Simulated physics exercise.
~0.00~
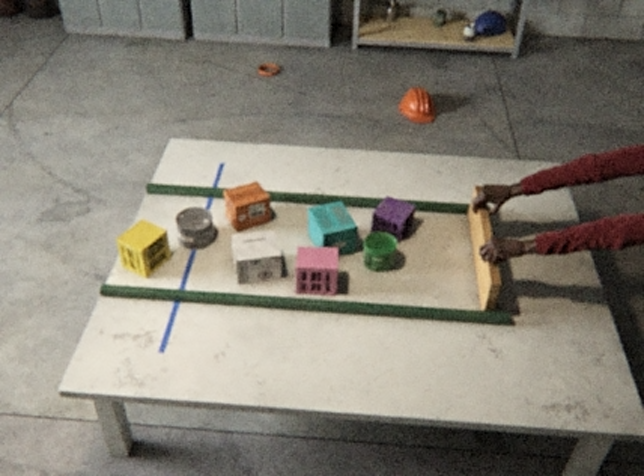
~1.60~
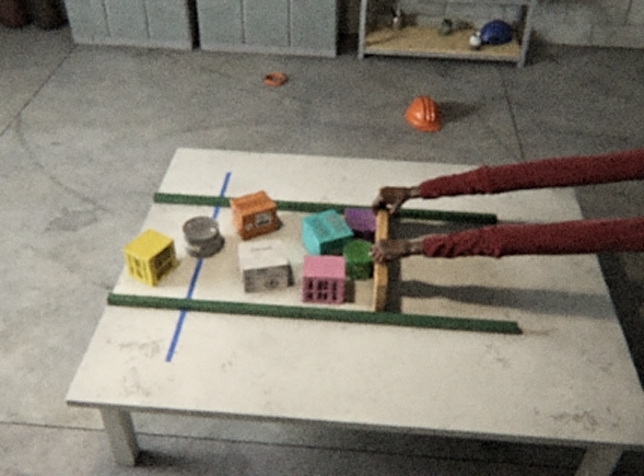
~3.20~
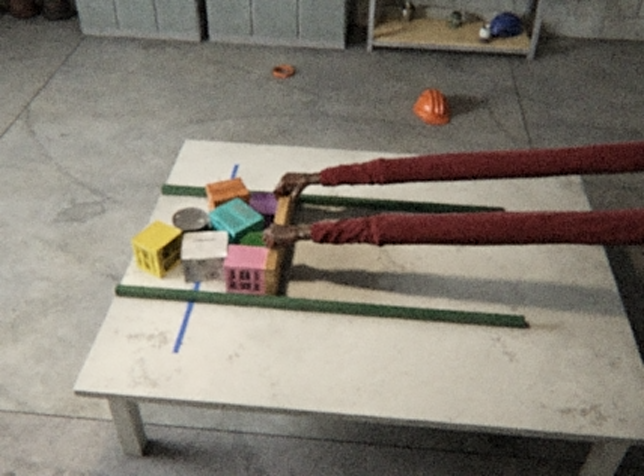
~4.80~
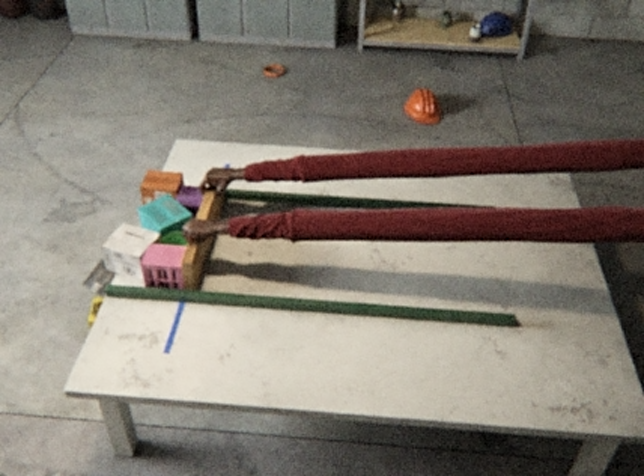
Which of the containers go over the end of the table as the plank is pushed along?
Just two go over the left end, the yellow crate and the grey canister. The others stay bunched against the plank.
